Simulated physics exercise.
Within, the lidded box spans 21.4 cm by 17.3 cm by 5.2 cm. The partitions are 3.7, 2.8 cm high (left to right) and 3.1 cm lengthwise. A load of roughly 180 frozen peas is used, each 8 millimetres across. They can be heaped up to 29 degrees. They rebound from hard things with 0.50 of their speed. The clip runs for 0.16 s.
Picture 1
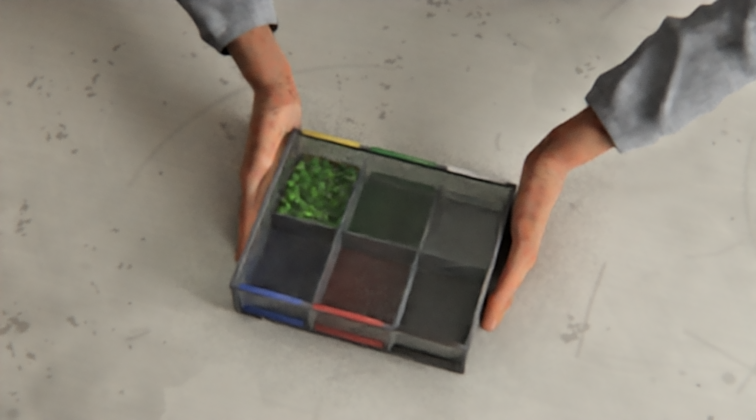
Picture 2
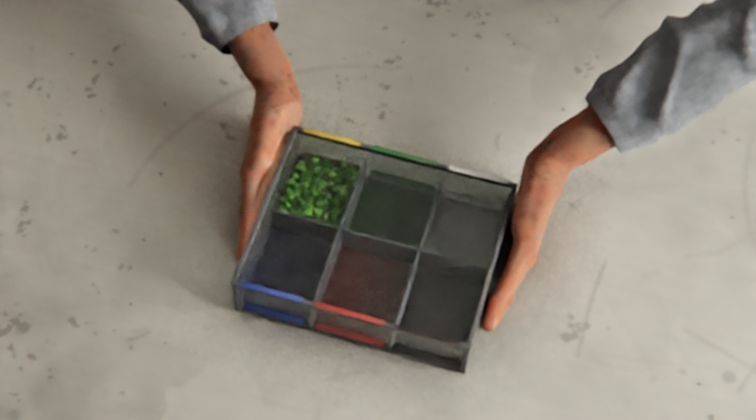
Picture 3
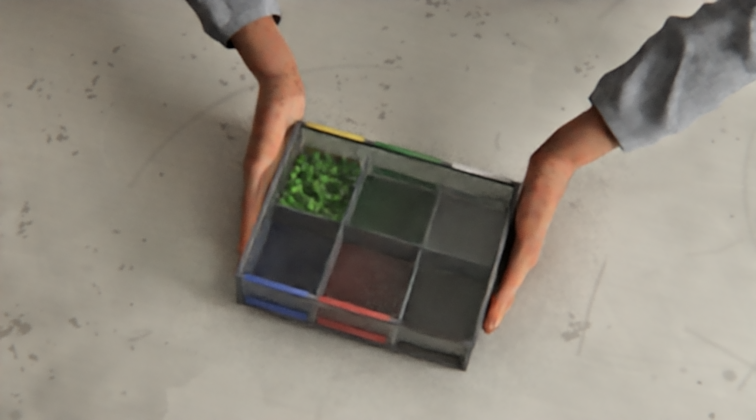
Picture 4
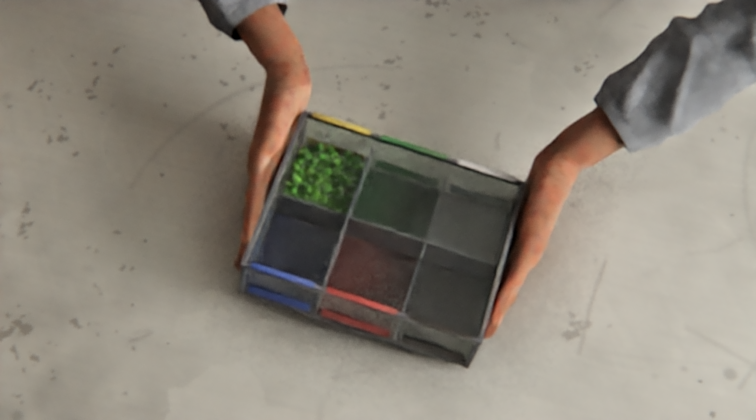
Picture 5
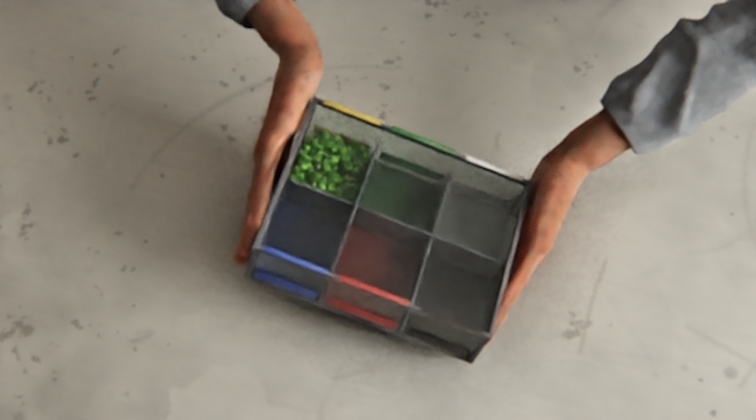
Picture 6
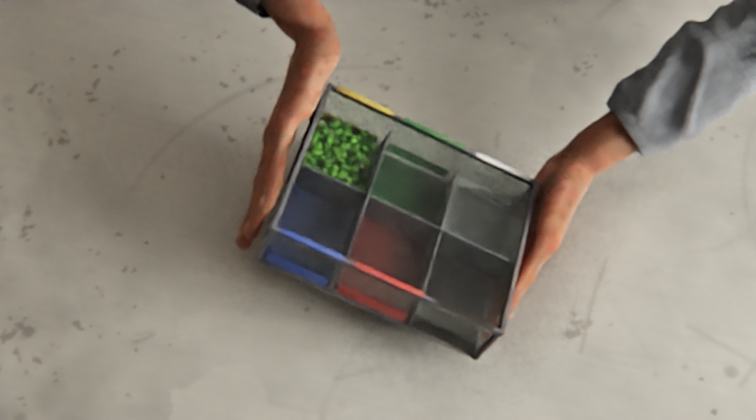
Two hands gradually tilt a clear divided box while green peas stay in one corner compartment.
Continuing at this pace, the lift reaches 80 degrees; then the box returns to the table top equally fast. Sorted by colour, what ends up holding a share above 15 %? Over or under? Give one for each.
Red under; blue under; green under; yellow over; white under; black under.
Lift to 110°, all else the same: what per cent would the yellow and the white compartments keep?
Yellow 85 %, white 10 %.
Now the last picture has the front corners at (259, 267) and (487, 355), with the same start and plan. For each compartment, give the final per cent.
Per cent at the finish: Red 5, blue 5, green 10, yellow 55, white 10, black 15.
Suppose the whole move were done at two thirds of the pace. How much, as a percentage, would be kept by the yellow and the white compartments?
Per cent - yellow: 85; white: 10.
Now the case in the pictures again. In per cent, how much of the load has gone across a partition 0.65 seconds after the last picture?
I'd say around 15 per cent.
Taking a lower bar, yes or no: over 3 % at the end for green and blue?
With green that holds, while with blue that fails.
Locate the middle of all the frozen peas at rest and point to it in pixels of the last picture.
I'd put it at about (338, 194).
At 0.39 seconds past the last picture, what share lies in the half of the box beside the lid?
Around 60 in a hundred, give or take.
Then, 0.39 s after the last picture, tilt 79 degrees; green 10 %, yellow 90 %.
Then, 0.65 s after the last picture, tilt 31 degrees; green 5 %, yellow 85 %, white 10 %.
Then, 1.01 s after the last picture, tilt 0 degrees; green 5 %, yellow 85 %, white 10 %.
In the end, red 0 %, blue 0 %, green 5 %, yellow 85 %, white 10 %, black 0 %.
